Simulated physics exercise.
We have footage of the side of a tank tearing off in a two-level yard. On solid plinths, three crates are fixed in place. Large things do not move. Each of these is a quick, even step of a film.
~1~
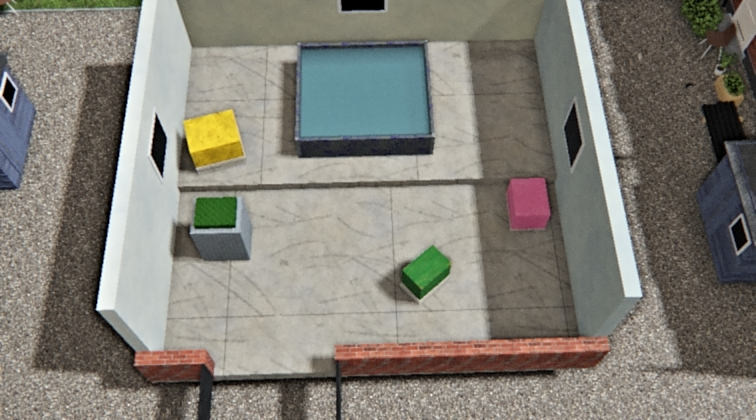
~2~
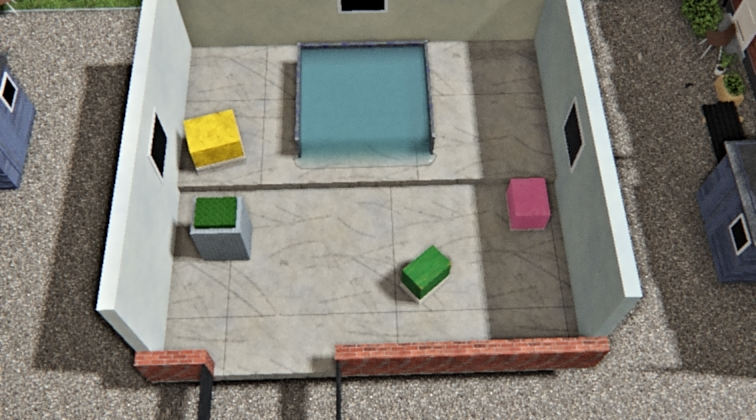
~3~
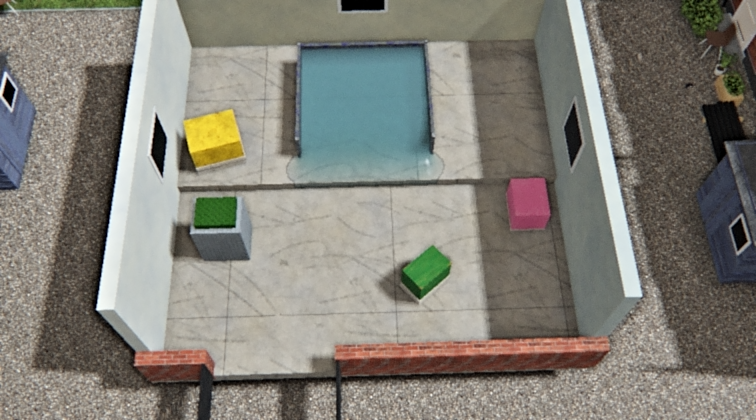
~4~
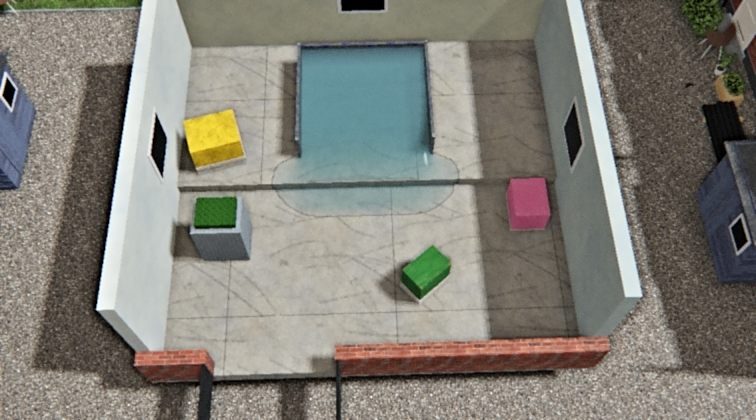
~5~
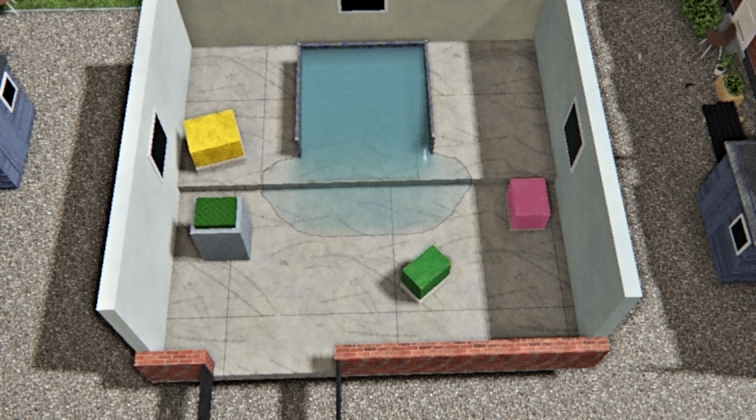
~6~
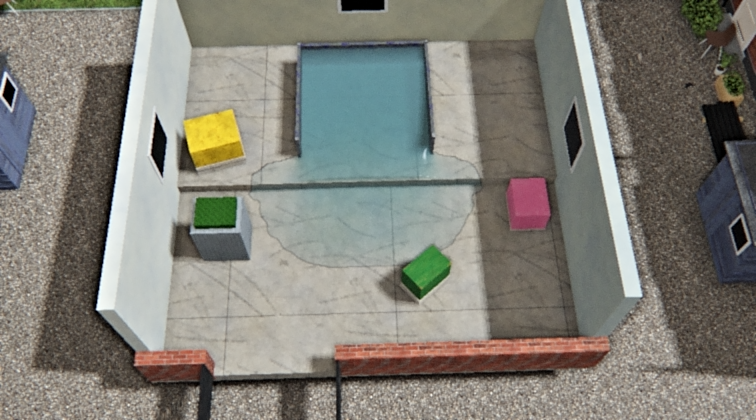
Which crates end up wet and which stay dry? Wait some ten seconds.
The yellow crate stays dry; the green crate gets wet; the pink crate gets wet.
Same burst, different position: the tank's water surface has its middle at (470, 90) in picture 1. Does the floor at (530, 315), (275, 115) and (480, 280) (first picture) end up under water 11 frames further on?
Results in order - swamped, left untouched, swamped.
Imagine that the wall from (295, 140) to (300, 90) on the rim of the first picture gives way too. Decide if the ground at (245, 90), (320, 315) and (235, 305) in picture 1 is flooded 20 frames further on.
In order: Swamped, swamped, swamped.
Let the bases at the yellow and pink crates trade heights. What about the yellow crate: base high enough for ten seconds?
Verdict on yellow crate: It is not reached.
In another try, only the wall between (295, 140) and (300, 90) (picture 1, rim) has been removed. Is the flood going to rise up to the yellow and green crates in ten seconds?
As I see it, yellow is doused and green stays clear.
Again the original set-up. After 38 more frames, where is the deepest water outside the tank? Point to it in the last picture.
Somewhere around (553, 188).
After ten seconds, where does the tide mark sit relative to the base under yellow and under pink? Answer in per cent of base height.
I'd put it at some 0 % for one and some 500 % for the other, in that order.
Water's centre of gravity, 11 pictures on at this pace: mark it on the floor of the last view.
Close to pixel (366, 197).
A moment on, water covers 35 % of the floor; the yellow crate not reached, the green crate water round its plinth, the pink crate water round its plinth.
Next, water covers 50 % of the floor; the yellow crate not reached, the green crate water round its plinth, the pink crate water round its plinth.
Then, water covers 55 % of the floor; the yellow crate not reached, the green crate water round its plinth, the pink crate water round its plinth.
Later, water covers 60 % of the floor; the yellow crate not reached, the green crate water round its plinth, the pink crate water round its plinth.
In the end, water covers 60 % of the floor; the yellow crate stayed above the water, the green crate was topped, the pink crate was topped.
